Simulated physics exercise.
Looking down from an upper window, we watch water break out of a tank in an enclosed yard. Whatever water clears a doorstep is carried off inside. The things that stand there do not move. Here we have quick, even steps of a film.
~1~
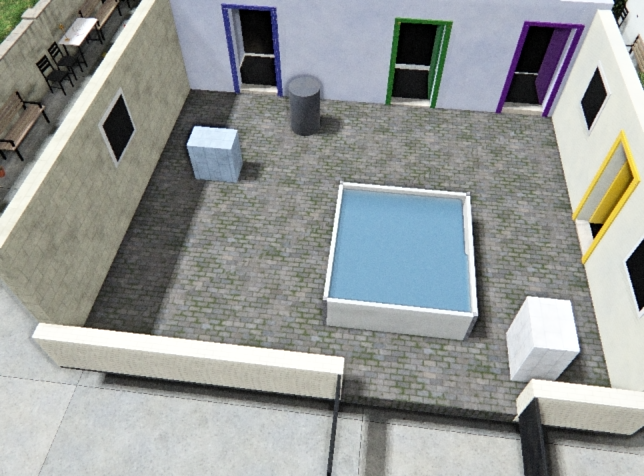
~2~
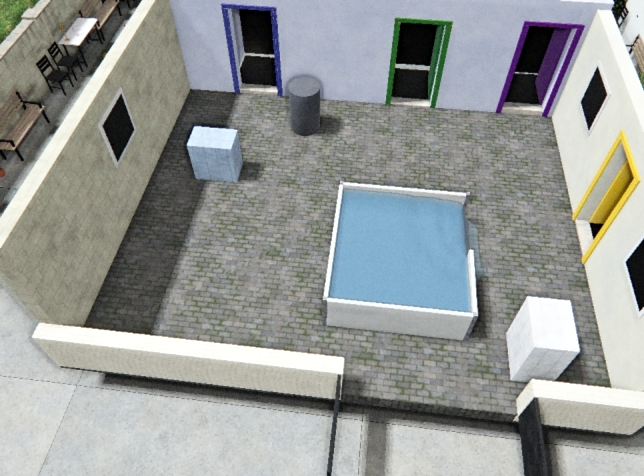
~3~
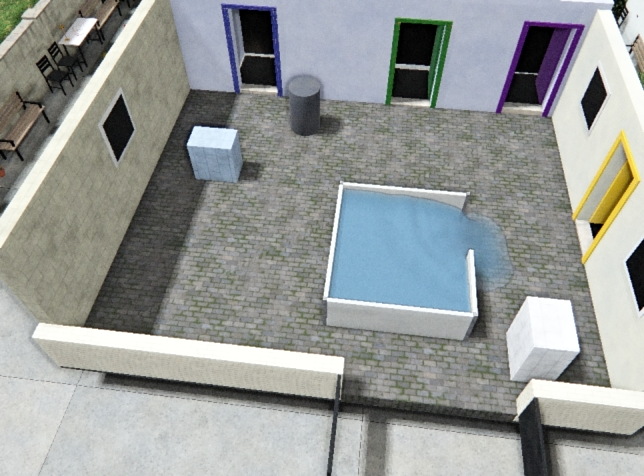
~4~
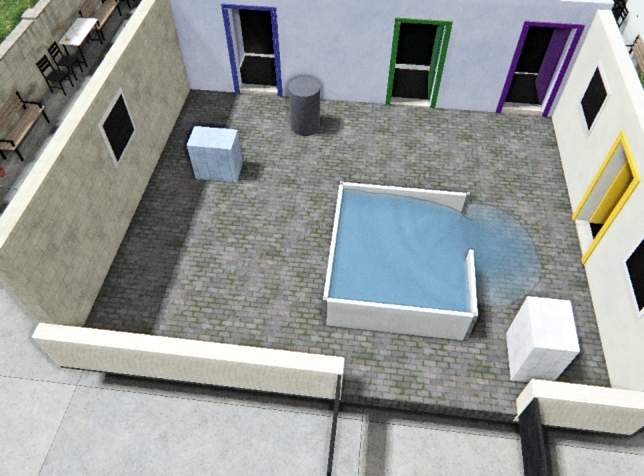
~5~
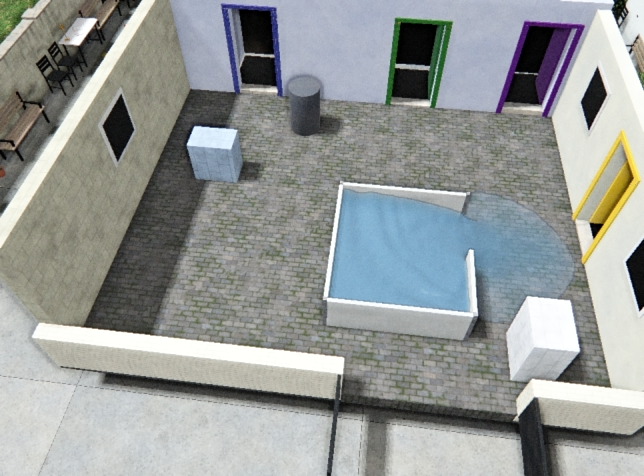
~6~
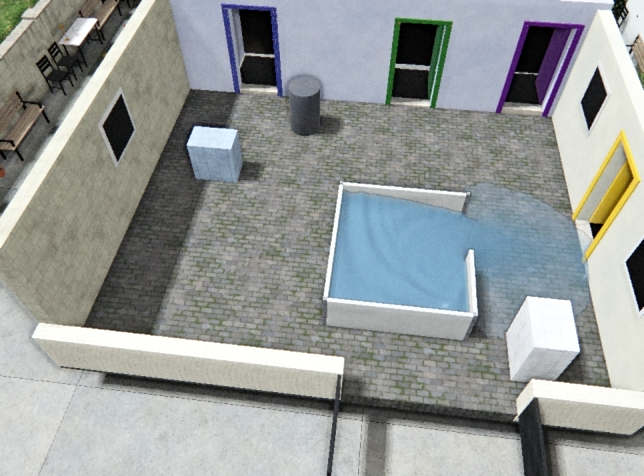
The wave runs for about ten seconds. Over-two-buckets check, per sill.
The purple door lets too much in there, the yellow door lets too much in there, the blue door lets in little enough there, the green door lets in little enough there.
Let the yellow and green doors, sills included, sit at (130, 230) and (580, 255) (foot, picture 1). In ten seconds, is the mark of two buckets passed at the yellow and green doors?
Result - yellow door remains within the limit; green door exceeds the limit.
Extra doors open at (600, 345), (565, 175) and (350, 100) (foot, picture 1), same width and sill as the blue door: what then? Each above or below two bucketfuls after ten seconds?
In order: Exceeds it, exceeds it, falls short.
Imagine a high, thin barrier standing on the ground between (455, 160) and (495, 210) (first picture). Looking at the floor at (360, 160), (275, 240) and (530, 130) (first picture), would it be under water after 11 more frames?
Results in order: Bone-dry / bone-dry / swamped.
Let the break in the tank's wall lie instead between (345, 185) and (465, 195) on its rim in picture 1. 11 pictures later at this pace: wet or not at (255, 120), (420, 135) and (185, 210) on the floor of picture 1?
One by one: Waterlogged; waterlogged; unsoaked.
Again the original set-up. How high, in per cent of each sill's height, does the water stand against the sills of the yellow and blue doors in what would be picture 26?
Roughly 570 and 0 %.
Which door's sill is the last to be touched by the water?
Answer - the blue one.
A moment on, water covers 15 % of the floor; the purple door not reached, the yellow door far over two buckets in, the blue door not reached, the green door not reached.
Next, water covers 20 % of the floor; the purple door wet at the sill, nothing in, the yellow door far over two buckets in, the blue door not reached, the green door not reached.
Then, water covers 30 % of the floor; the purple door over two buckets in, the yellow door far over two buckets in, the blue door not reached, the green door wet at the sill, nothing in.
Later, water covers 50 % of the floor; the purple door far over two buckets in, the yellow door far over two buckets in, the blue door not reached, the green door wet at the sill, nothing in.
In the end, water covers 75 % of the floor; the purple door far over two buckets in, the yellow door far over two buckets in, the blue door wet at the sill, nothing in, the green door under two buckets in.
